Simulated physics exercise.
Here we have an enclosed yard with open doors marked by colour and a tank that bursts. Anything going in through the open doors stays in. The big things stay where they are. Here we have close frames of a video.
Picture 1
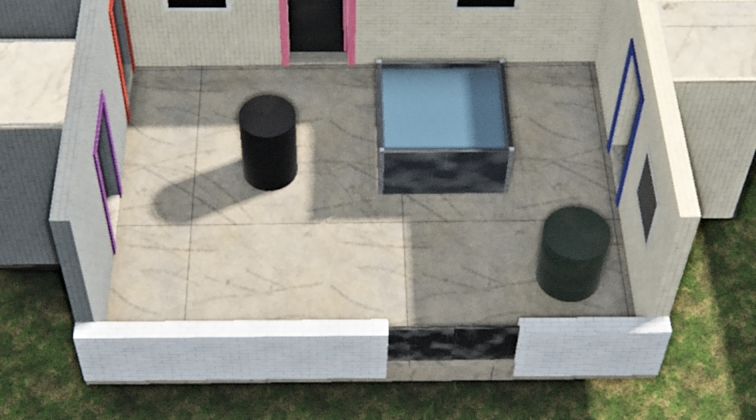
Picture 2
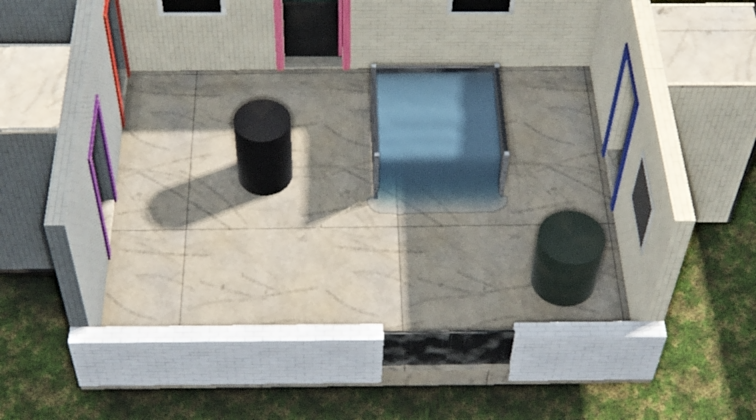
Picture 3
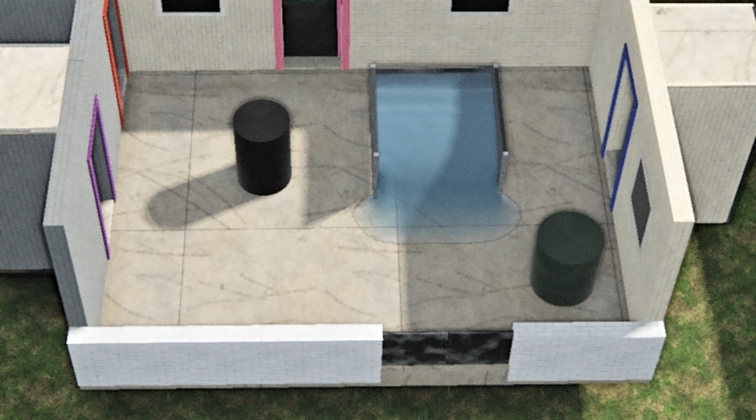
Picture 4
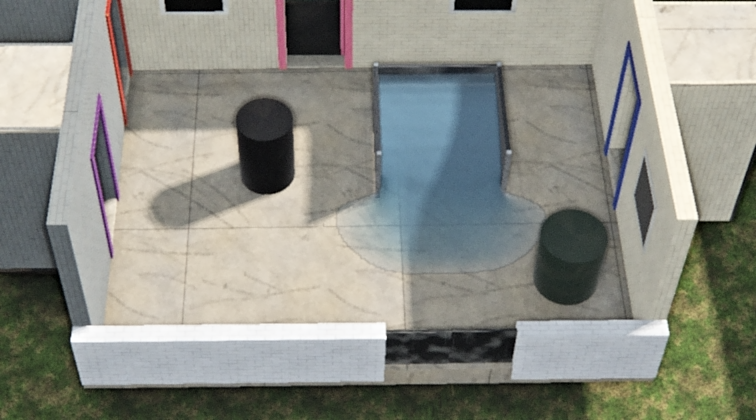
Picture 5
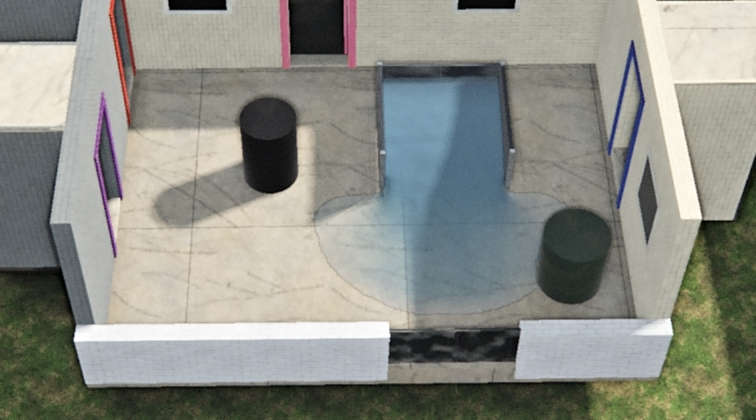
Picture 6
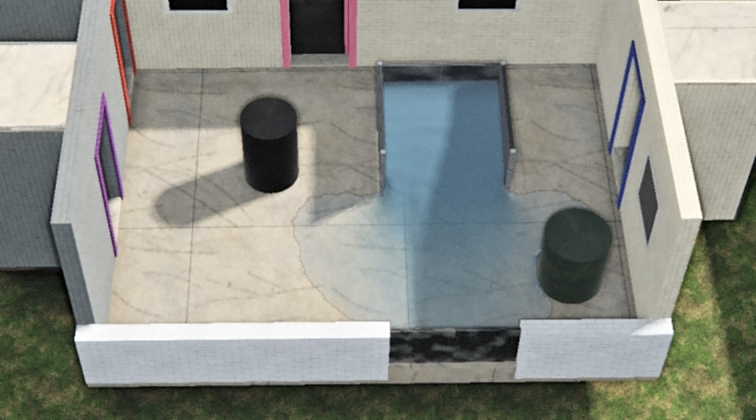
Blue water fills a dark-sided tank against the back wall of a roofless, pale-walled courtyard with a marble-like floor, seen from high above. A black cylinder stands left of the tank and a dark green one at lower right, with pink, red, purple and blue outlines on the walls. The tank's front side disappears and water pours forward, spreading in a widening rounded sheet across the floor, while the view shifts very slightly.
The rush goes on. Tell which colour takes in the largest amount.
The largest amount goes in at purple.
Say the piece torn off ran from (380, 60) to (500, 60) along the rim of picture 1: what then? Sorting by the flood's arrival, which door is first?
First comes the pink one.
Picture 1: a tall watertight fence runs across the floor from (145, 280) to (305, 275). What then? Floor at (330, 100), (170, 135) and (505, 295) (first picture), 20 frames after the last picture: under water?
Lab note - three points, in order: No flooding; no flooding; flooding.
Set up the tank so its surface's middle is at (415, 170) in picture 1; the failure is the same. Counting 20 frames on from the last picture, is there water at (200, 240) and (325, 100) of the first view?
Well, the first point ends up swamped, and the second one ends up unwetted.
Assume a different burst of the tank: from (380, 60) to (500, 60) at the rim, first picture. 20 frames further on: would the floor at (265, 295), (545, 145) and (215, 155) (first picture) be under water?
The first spot is left untouched, the second is soaked through and the third is soaked through.
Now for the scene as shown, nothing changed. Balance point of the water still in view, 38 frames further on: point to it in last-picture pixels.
I'd put it at around (344, 221).
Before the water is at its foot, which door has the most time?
Answer: The pink door.
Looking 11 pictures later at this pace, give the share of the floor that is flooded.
I make it 40 per cent.
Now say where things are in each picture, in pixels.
In the first frame, still water in the water tank at (443, 109).
In the second frame, water pours out at (439, 183) and has run to (375, 206).
In the third frame, water pours out at (438, 184) and has run to (362, 220).
In the fourth frame, water pours out at (441, 184) and has run to (353, 242).
In the fifth frame, the front is at (398, 305), out from the gap at (445, 184).
In the sixth frame, the front is at a hidden place, out from the gap at (445, 184).
A moment on, water covers 35 % of the floor; red door not reached, pink door not reached, blue door not reached, purple door not reached.
Next, water covers 40 % of the floor; red door not reached, pink door not reached, blue door wet at the sill, nothing in, purple door not reached.
Then, water covers 60 % of the floor; red door not reached, pink door not reached, blue door wet at the sill, nothing in, purple door wet at the sill, nothing in.
Later, water covers 90 % of the floor; red door wet at the sill, nothing in, pink door wet at the sill, nothing in, blue door wet at the sill, nothing in, purple door some in.
In the end, water covers 100 % of the floor; red door wet at the sill, nothing in, pink door some in, blue door wet at the sill, nothing in, purple door some in; the purple door has let in the most.
